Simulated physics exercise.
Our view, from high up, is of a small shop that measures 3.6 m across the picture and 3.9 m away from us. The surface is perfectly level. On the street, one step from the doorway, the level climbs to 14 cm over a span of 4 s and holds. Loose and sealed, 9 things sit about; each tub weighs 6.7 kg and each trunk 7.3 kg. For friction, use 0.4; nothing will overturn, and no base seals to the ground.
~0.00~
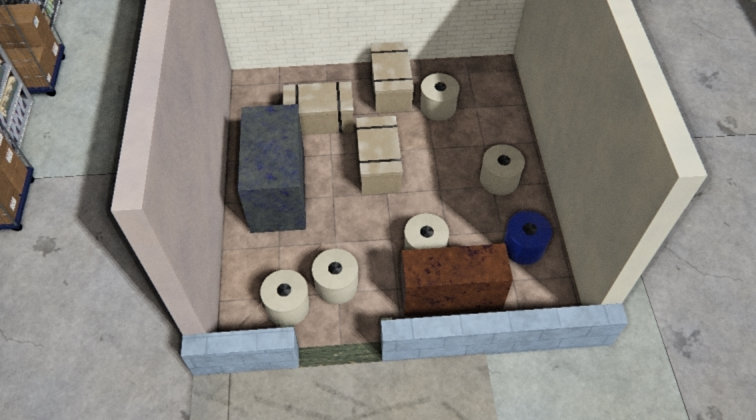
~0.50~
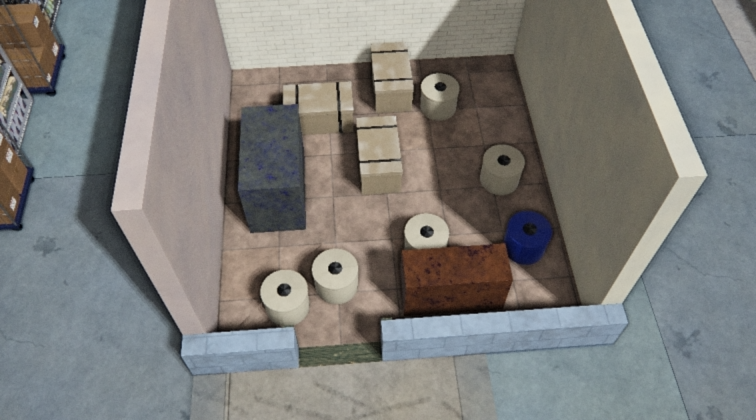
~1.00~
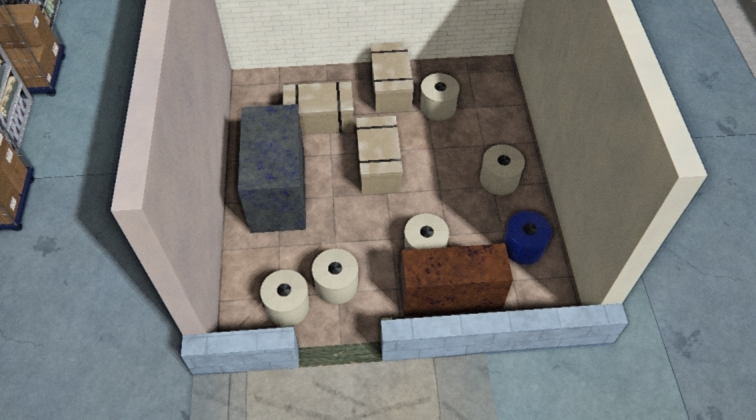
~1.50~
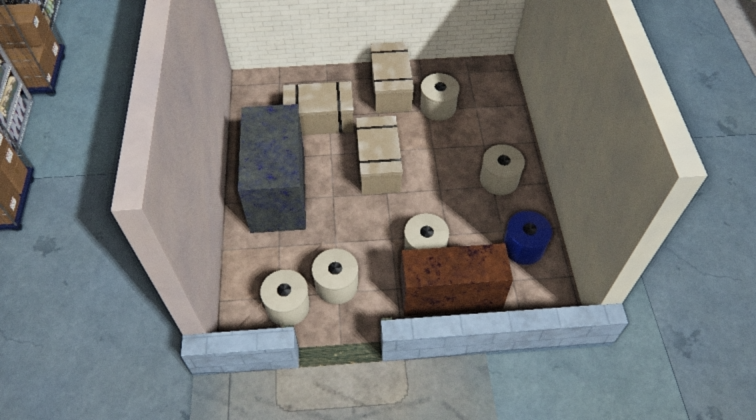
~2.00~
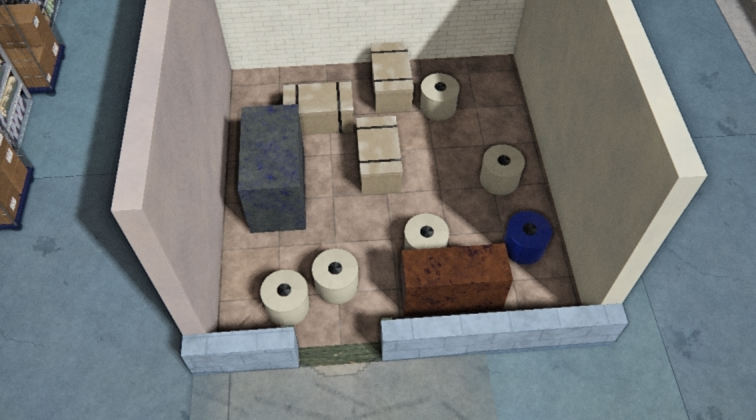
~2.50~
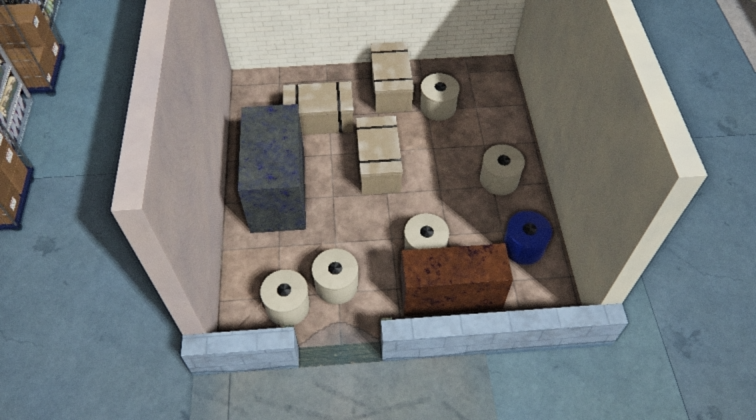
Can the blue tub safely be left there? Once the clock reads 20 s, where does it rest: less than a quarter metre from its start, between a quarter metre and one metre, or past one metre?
Result: A modest shift.
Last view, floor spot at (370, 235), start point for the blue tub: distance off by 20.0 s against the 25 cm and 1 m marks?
What happens is it gets pushed a long way.
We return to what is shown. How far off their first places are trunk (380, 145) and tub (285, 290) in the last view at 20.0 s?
In turn: 150 cm, 50 cm.
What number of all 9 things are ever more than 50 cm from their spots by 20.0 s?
By my count, 9.
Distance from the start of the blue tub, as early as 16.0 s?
60 cm or so by then.
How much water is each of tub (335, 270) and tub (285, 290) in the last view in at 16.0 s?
Around 7 cm and 6 cm.
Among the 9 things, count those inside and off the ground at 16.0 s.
At that instant the tally stands at 9.
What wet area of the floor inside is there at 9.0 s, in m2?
Near 11.5 m2 in all.
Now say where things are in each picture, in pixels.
The first frame shows the blue tub at (530, 229) rests on the ground; 0.0 m2 under water; 0 of 9 have shifted.
The second frame shows the blue tub at (530, 229) rests on the ground; water covers 0.0 m2; 0 of 9 have shifted.
The third frame shows the blue tub at (530, 229), on the bottom; 0.0 m2 under water; 0 of 9 have shifted.
The fourth frame shows the blue tub at (530, 229) rests on the ground; water covers 0.0 m2; 0 of 9 have shifted.
The fifth frame shows the blue tub at (530, 229) rests on the ground; water covers 0.0 m2; 0 of 9 have shifted.
The sixth frame shows the blue tub at (530, 229), on the bottom; water covers 0.1 m2; 0 of 9 have shifted.
After 4.0 s the blue tub is near (530, 229), 0.0 m from its start, aground; 0 afloat.
After 9.0 s the blue tub is near (530, 229), 0.0 m from its start, aground; 3 afloat.
After 16.0 s the blue tub is near (539, 287), 0.7 m from its start, afloat; 9 afloat.
After 20.0 s the blue tub is near (533, 292), 0.7 m from its start, afloat; 9 afloat.
